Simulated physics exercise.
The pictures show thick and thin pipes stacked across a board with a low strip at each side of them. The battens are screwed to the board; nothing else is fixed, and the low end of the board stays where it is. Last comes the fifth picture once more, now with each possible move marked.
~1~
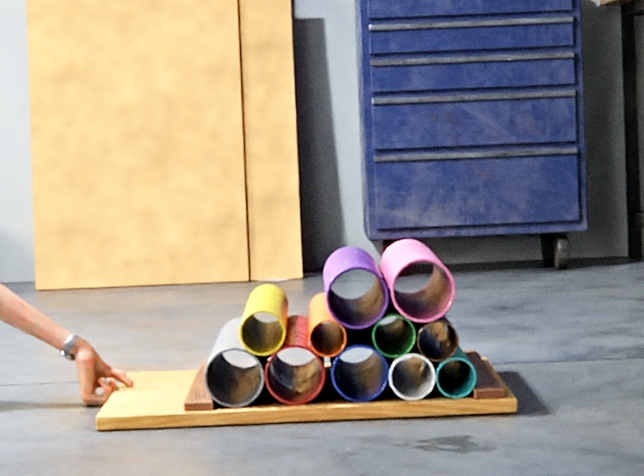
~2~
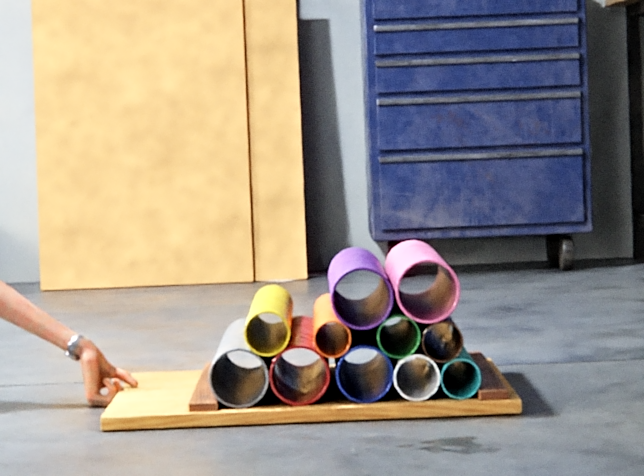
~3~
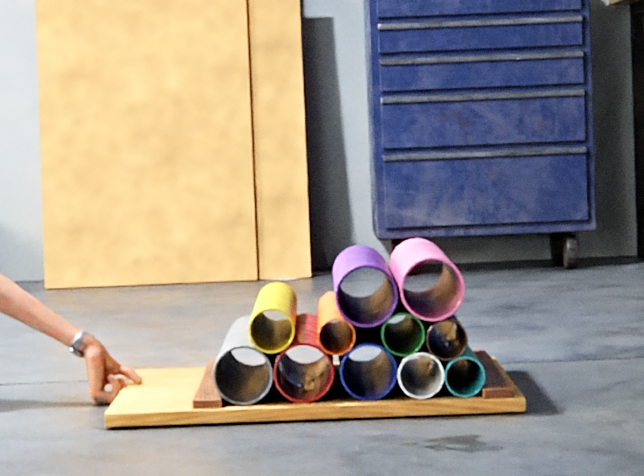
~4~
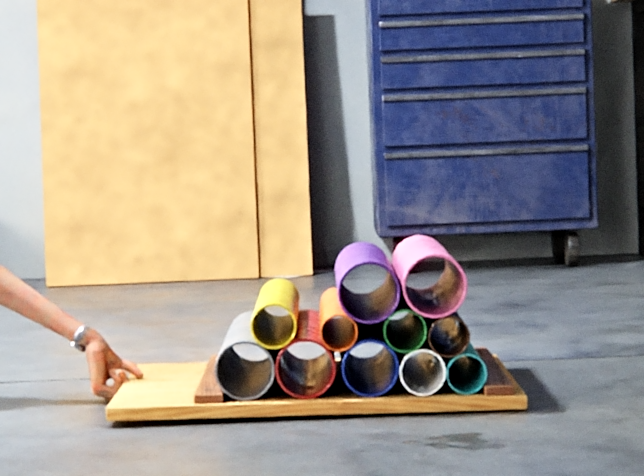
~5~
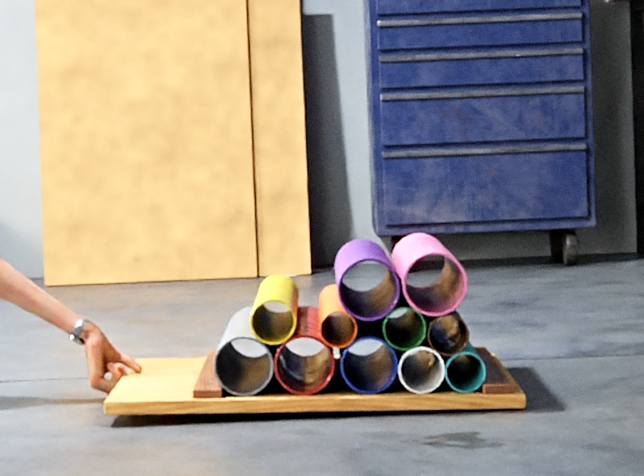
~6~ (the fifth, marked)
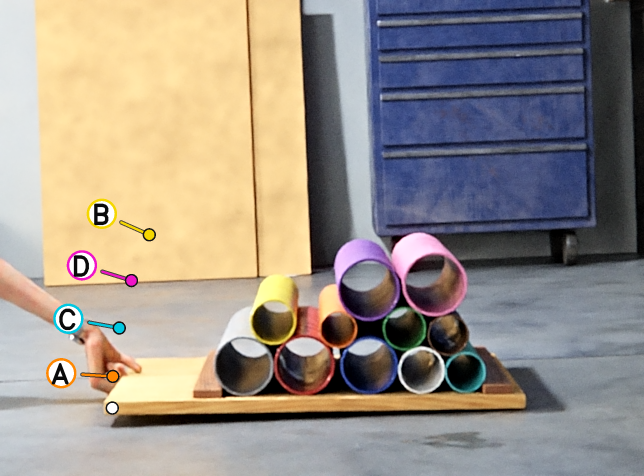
A hand at the left end of a wooden board raised that end very slightly, while the colorful thick and thin pipes stacked between two low wooden strips kept their places on it.
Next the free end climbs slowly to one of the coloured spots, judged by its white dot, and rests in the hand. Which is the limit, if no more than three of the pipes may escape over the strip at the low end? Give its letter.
C is the limit.
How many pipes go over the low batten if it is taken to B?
With B, eleven.
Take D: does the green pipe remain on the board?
The green pipe: No.
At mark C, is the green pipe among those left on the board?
The green pipe: Yes.
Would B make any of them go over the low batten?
Yes, at B.
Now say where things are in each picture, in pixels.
Brown pipe (438, 341); pink pipe (423, 290); purple pipe (358, 297), in the first picture.
Purple pipe (362, 298); yellow pipe (267, 333), in the second picture.
Board (315, 385); grey pipe (243, 375); white pipe (421, 375), in the third picture.
Board (317, 381); grey pipe (245, 370); red pipe (305, 369), in the fourth picture.
Board (315, 377); grey pipe (244, 366); red pipe (304, 365), in the fifth picture.
On the marked copy, A at (113, 377); B at (149, 235); C at (119, 328); D at (132, 281); the white dot at (113, 408).
Following C. Soon after the start, board at 11°.
Later, board at 13°.
In the end, board at 13°, none over the low batten.
As for the rest, A none over the low batten; B eleven over the low batten; D four over the low batten (green, brown, pink, purple).
